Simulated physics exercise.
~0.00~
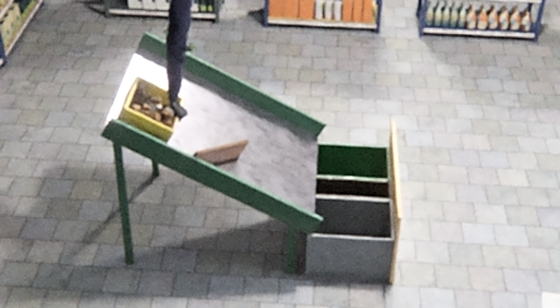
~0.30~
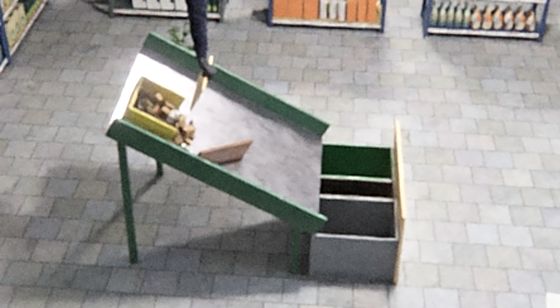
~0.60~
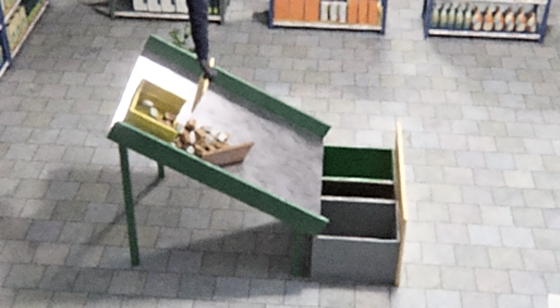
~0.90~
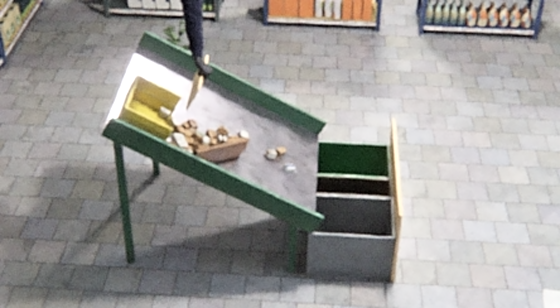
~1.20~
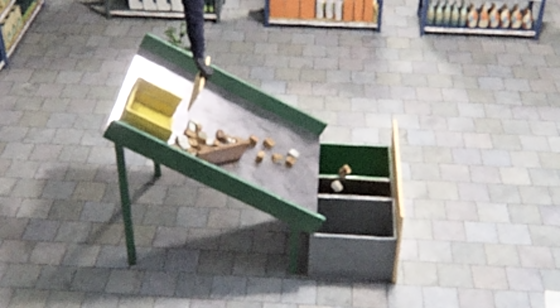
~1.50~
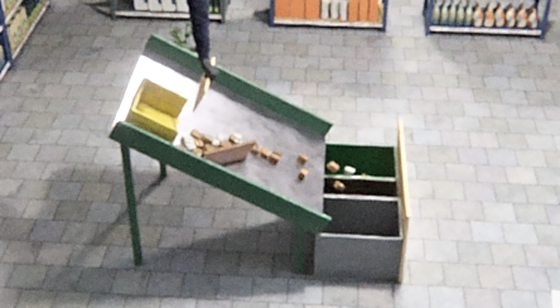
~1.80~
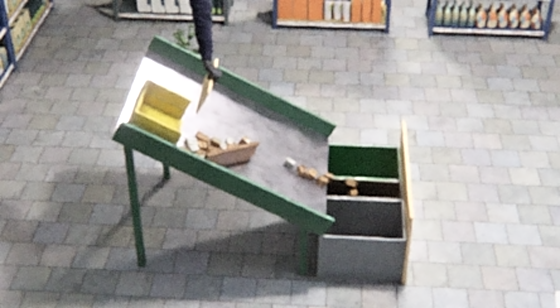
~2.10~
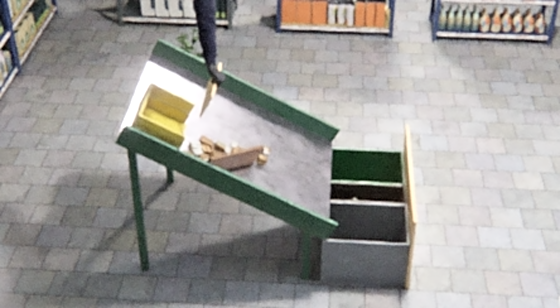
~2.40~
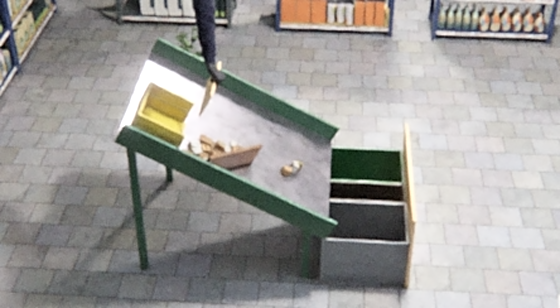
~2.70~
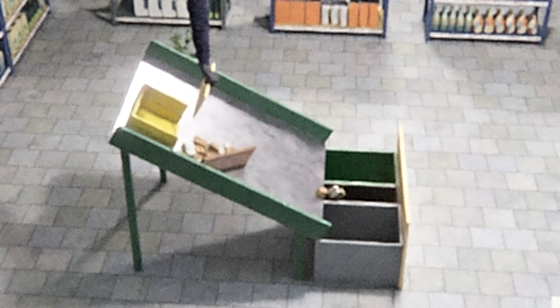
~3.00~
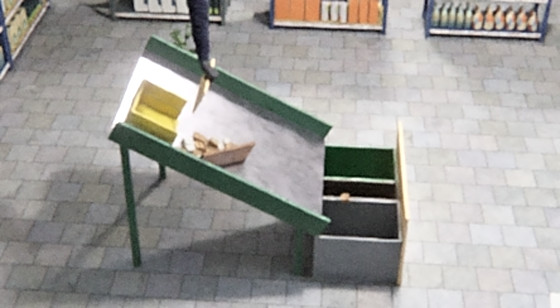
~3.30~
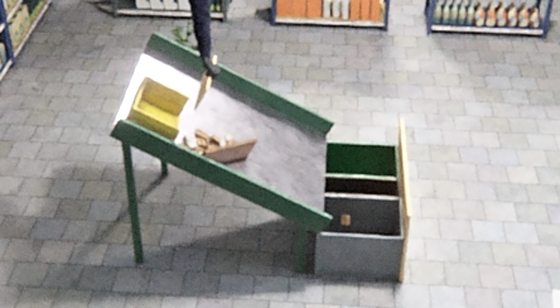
In the video, a dark-sleeved arm lifts a gate from a yellow pen on a sloping table, and small parcels slide down against an angled board; some slip past into the green bin and black tote, one lands in the grey bin, and a cluster stays behind the board.
